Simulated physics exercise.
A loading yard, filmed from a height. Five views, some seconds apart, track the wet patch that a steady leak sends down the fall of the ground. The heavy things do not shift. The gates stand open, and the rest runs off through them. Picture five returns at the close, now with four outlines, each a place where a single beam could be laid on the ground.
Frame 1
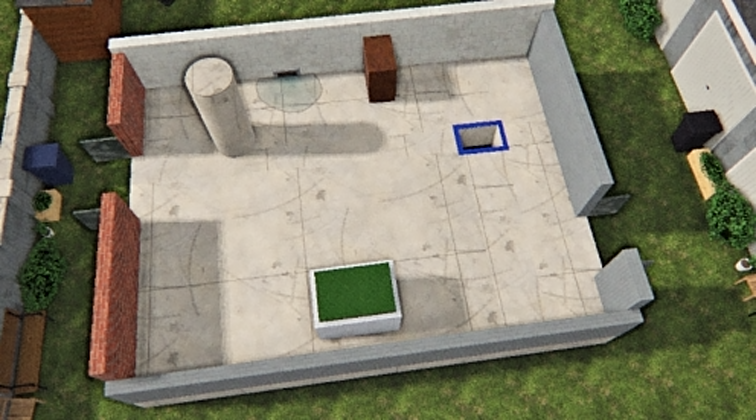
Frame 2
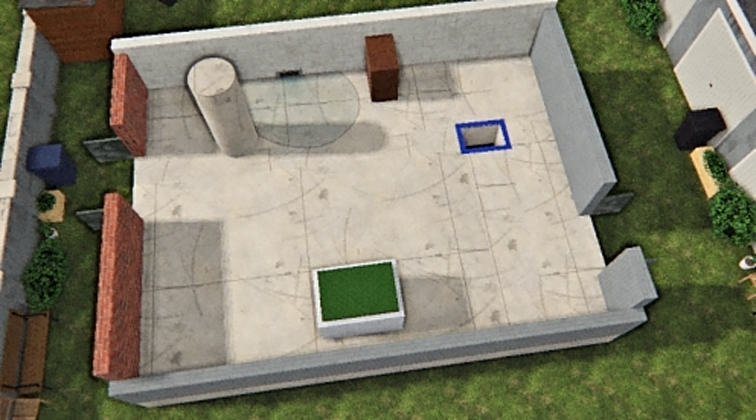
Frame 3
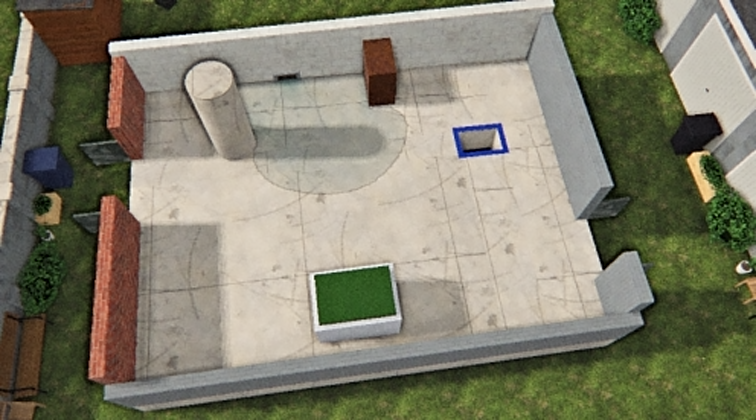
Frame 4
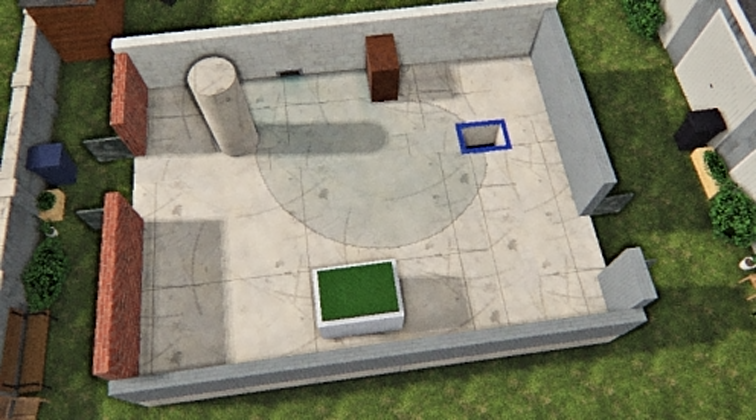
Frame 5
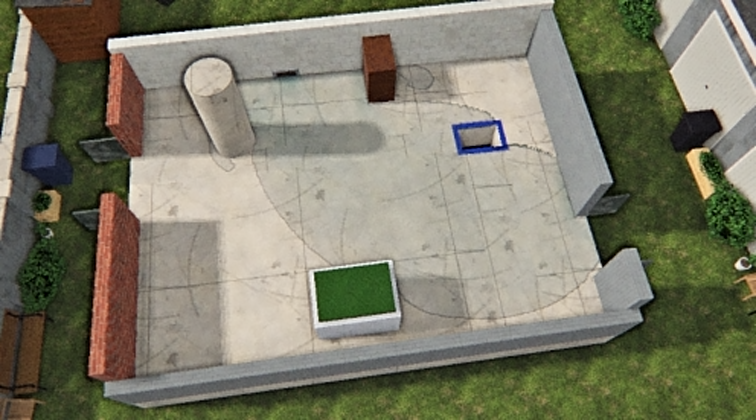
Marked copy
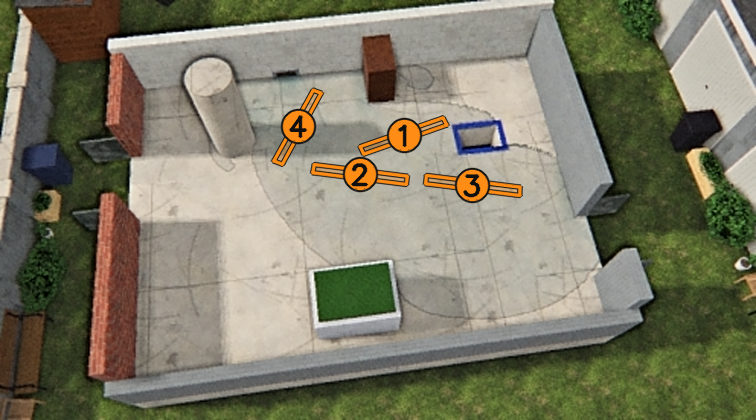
A walled yard sits still as shallow water spreads across its floor, reaching the blue-edged pit.
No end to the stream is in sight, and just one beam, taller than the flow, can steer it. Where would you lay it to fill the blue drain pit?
I would pick place 2.
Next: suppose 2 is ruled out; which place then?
Place 3.
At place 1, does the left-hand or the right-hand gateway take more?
More leaves on the right.
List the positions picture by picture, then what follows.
In the first frame, outfall at (287, 73); blue drain pit at (481, 137); open gate at (585, 247); open gate at (142, 187); 2 % of the ground under water, visible out to (291, 108); blue drain pit still dry.
In the second frame, 8 % of the ground under water, visible out to (305, 146); blue drain pit still dry.
In the third frame, 16 % of the ground under water, visible out to (355, 186); blue drain pit still dry.
In the fourth frame, 29 % of the ground under water, visible out to (433, 233); blue drain pit still dry.
In the fifth frame, 48 % of the ground under water, visible out to (590, 259); blue drain pit taking water.
In orange, 1 from (361, 150) to (444, 121); 2 from (313, 168) to (406, 180); 3 from (426, 179) to (519, 191); 4 from (278, 162) to (317, 91).
With 1, about 5 % of the stream goes into the blue drain pit, about 94 % out by the gates.
With 2, about 27 % of the stream goes into the blue drain pit, about 73 % out by the gates.
With 3, about 15 % of the stream goes into the blue drain pit, about 85 % out by the gates.
With 4, about 4 % of the stream goes into the blue drain pit, about 95 % out by the gates.
